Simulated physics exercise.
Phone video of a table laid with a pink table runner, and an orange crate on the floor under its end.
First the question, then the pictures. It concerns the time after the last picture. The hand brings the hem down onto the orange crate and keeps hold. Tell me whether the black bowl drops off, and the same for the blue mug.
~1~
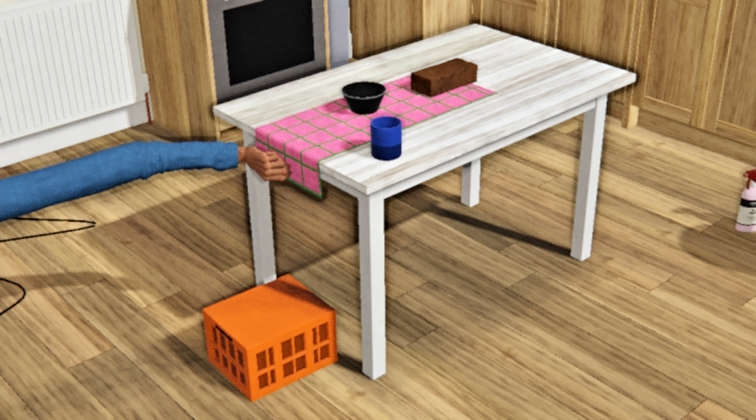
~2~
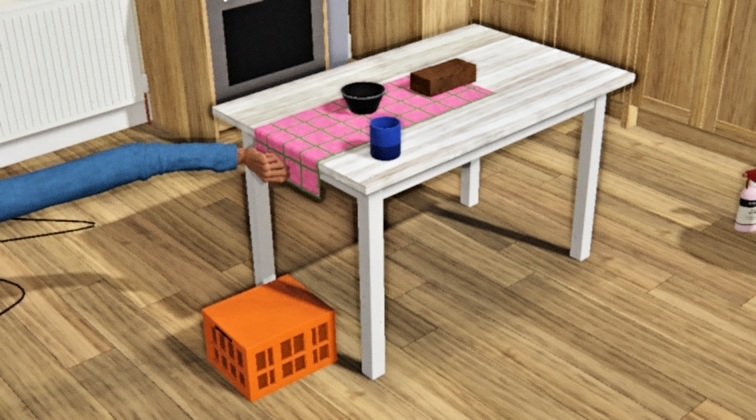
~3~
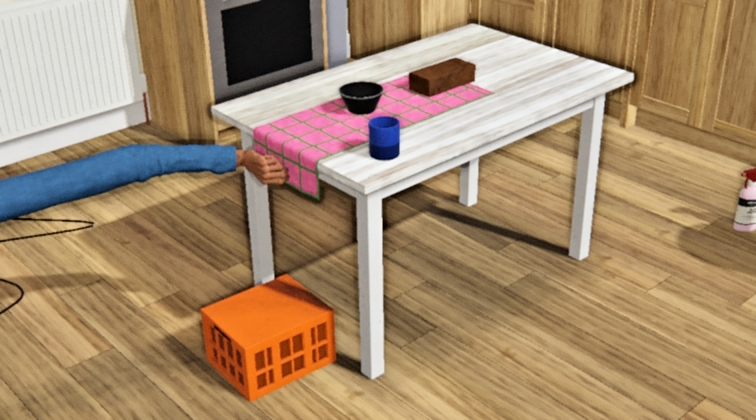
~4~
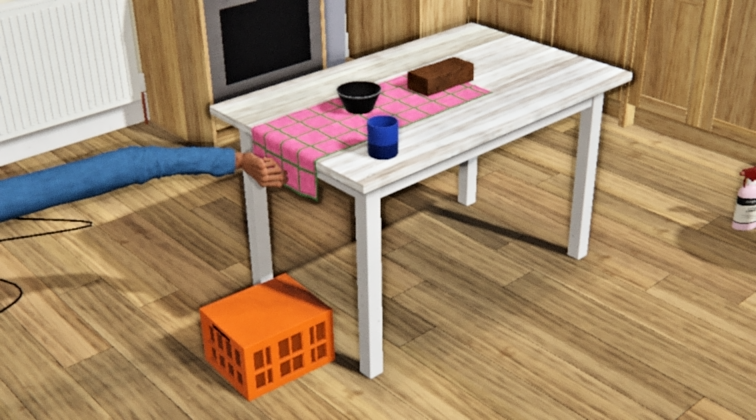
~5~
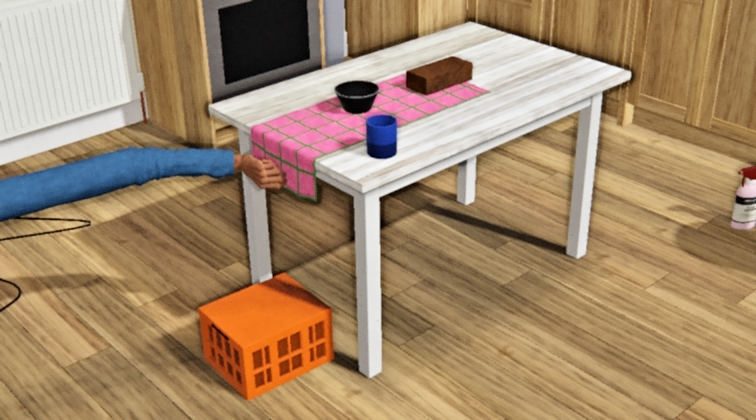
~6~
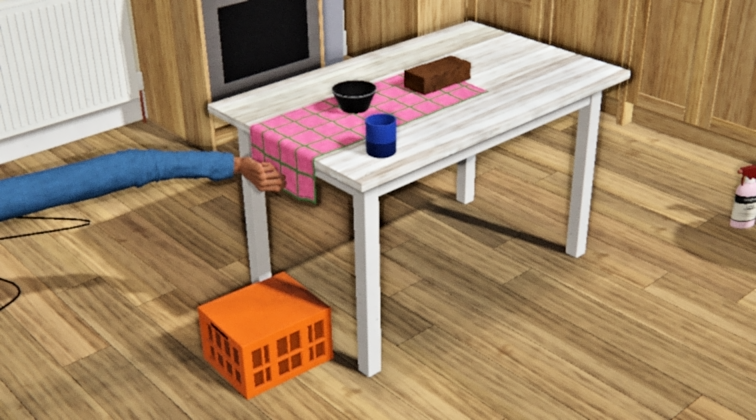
The black bowl does drop off. The blue mug does not drop off.
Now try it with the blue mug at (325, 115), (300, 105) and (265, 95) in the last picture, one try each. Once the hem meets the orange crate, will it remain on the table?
First try: It goes over the edge; second try: It is carried off; third try: It holds its place on top.
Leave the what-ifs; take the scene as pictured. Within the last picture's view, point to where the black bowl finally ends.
Around (239, 278).
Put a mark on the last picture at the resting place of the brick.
The middle of it sits at pixel (348, 107).
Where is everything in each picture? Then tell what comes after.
The first frame shows table runner end (321, 198); black bowl (364, 89); blue mug (386, 122); brick (445, 68); top of the crate (268, 325).
The second frame shows table runner end (320, 199), far hem (497, 94); blue mug (385, 122); blue mug stands beside the cloth.
The third frame shows table runner end (320, 200); black bowl (361, 89).
The fourth frame shows table runner end (318, 201), far hem (493, 93); blue mug (383, 121).
The fifth frame shows table runner end (317, 202); black bowl (357, 88).
The sixth frame shows table runner end (316, 204), far hem (489, 92); black bowl (354, 88); blue mug (381, 120); top of the crate (263, 323).
Then, 0.42 s after the last picture, hem going down; bowl carried along near (334, 106); mug unmoved.
Then, 1.06 s after the last picture, hem going down; bowl carried along near (299, 118); mug unmoved.
Then, 1.70 s after the last picture, hem going down; bowl over the edge; mug unmoved.
At rest, hem on the crate; bowl down below near (239, 278); mug unmoved. The black bowl falls off and the blue mug remains up there.
